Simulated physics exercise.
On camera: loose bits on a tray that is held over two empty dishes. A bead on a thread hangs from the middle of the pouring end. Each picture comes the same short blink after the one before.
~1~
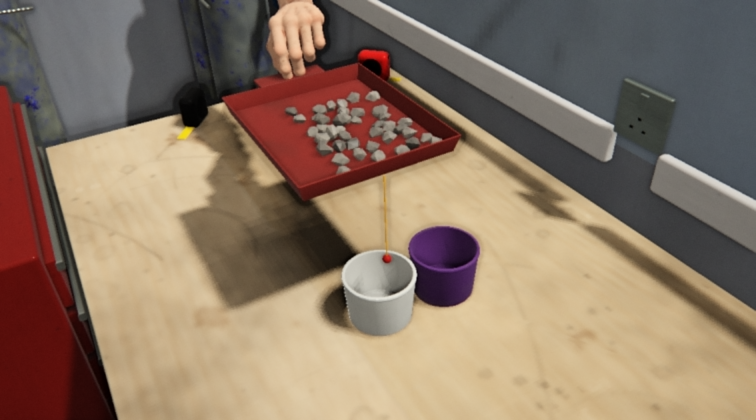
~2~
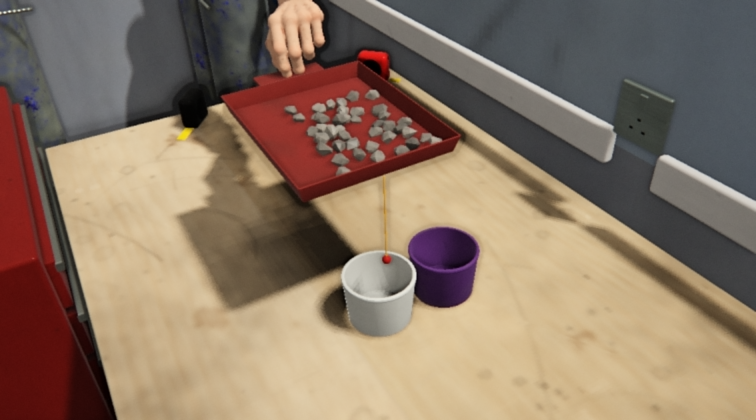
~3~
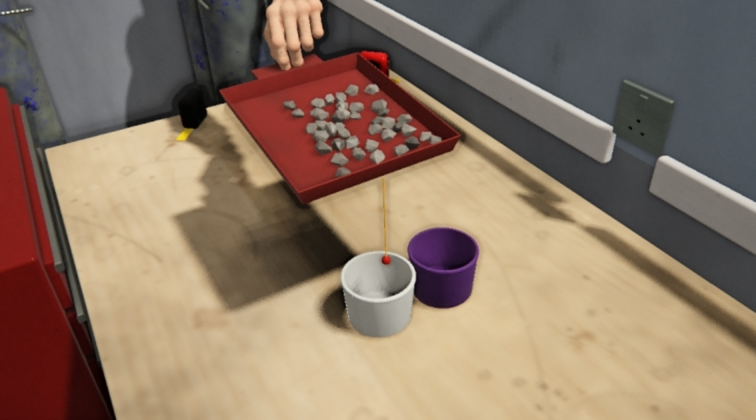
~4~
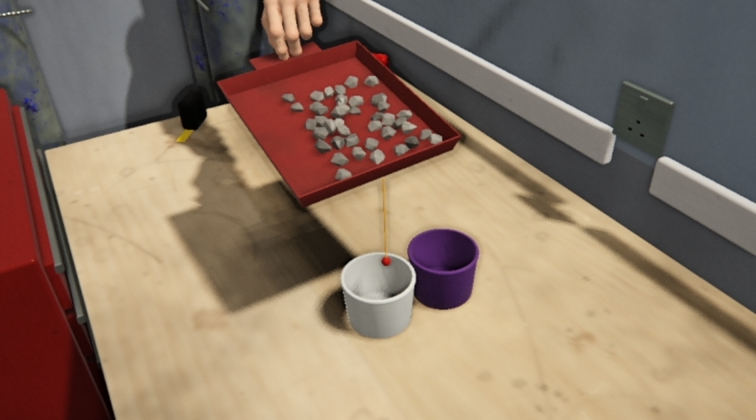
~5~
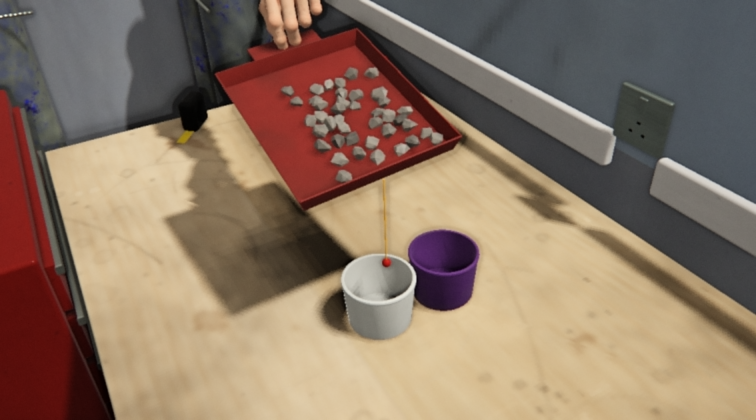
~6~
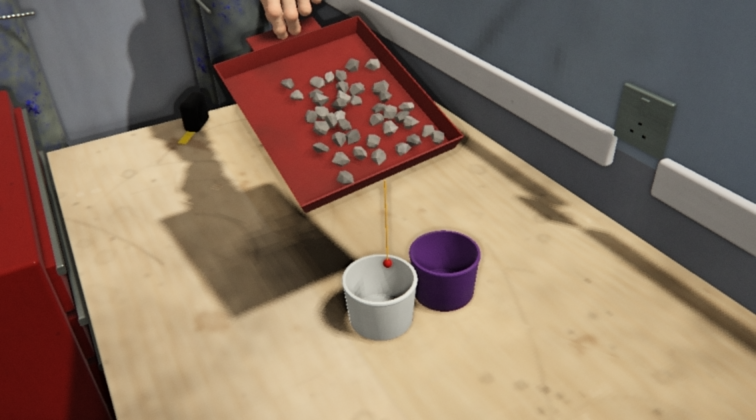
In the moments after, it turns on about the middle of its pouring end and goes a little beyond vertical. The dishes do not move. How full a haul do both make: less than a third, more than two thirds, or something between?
They take less than a third between them.
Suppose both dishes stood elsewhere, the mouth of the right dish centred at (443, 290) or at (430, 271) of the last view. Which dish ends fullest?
One: The left one. Two: Left.
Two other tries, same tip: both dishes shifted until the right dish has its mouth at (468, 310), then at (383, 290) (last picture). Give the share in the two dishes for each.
First some 0, then 70 per cent.
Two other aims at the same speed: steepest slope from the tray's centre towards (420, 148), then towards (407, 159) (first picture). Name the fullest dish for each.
The first try: The dish on the right. The second: The right one.
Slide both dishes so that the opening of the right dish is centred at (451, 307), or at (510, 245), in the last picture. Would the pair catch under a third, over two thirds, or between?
First less than a third, then under a third.
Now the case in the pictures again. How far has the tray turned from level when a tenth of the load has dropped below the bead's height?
Near 105 degrees.
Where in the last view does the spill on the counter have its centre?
Roughly at (347, 367).
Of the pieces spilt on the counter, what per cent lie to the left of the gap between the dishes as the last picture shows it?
It comes to 80 per cent or so.
Shortly afterwards, tray tipped steeply; the whole lot on the tray.
Next, tray tipped past a quarter turn; the bulk on the tray; a little outside both; near a quarter in the air.
Some moments later, tray tipped past a quarter turn; a little in the left dish; all but a few outside both.
In the end, tray tipped past a quarter turn; a little in the left dish; none at all in the right dish; all but a few outside both.
